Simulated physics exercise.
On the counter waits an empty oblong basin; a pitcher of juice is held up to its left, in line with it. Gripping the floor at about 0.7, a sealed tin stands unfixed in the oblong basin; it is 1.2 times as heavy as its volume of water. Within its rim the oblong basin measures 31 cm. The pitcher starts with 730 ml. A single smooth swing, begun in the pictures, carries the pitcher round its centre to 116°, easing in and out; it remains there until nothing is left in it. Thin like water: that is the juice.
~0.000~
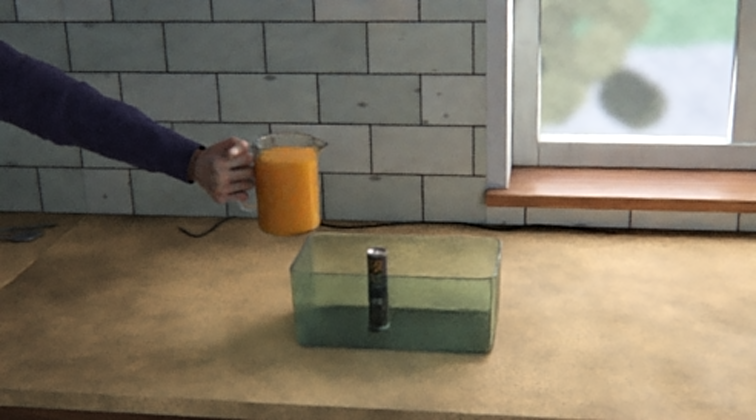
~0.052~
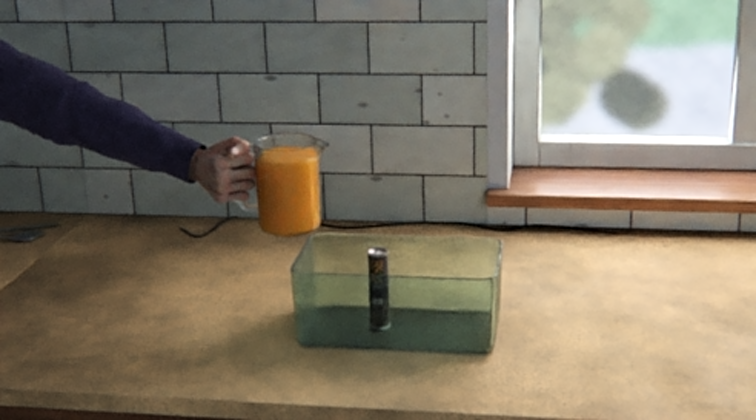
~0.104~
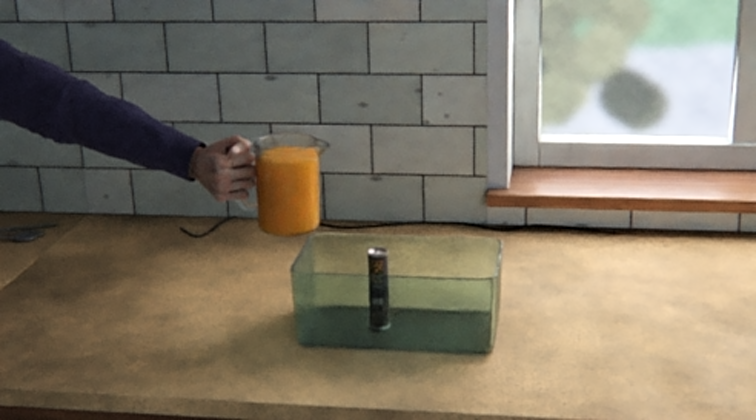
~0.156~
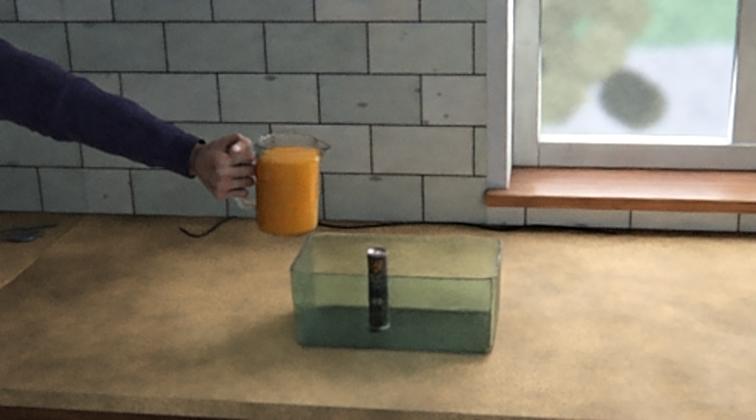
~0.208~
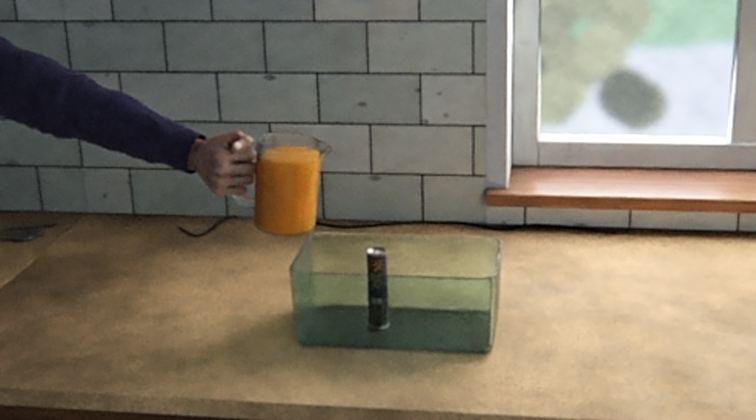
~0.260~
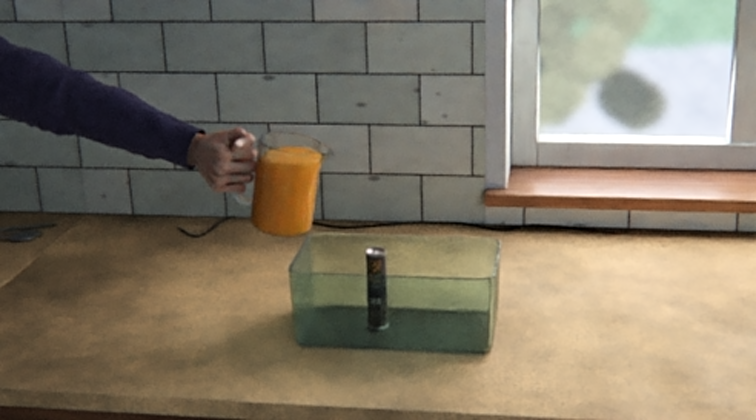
Glass pitcher of orange juice tilting slightly to the right in a hand above a clear basin with an upright tin inside.
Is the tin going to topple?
Yes.
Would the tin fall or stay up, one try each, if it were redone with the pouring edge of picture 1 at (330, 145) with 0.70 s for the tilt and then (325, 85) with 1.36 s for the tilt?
Trial 1 - tin tips; trial 2 - tin stays standing.
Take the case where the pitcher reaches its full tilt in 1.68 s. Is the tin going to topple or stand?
In that case the tin overturns.
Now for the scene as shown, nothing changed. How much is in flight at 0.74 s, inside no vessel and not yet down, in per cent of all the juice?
Roughly 12 percent.
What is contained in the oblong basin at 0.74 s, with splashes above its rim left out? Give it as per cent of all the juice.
I'd put it near 4 percent.
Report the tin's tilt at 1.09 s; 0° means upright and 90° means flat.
It is at some 5°.
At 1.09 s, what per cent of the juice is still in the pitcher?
Share remaining: Approx. 28 %.
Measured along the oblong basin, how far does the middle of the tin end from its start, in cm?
All told, the tin's centre has moved close to 8.5 cm.
Then, 0.74 s in, the tilt is 66° and 84 per cent is still to pour; the tin stands where it began.
Then, 1.09 s in, the tilt is 105° and 28 per cent is still to pour; the tin stands where it began.
Then, 1.46 s in, the tilt is 116° and 0 per cent is still to pour; the tin lies on its side.
Then, 1.86 s in, the tilt is 116° and 0 per cent is still to pour; the tin lies on its side.
Finally, the tin lies on its side.
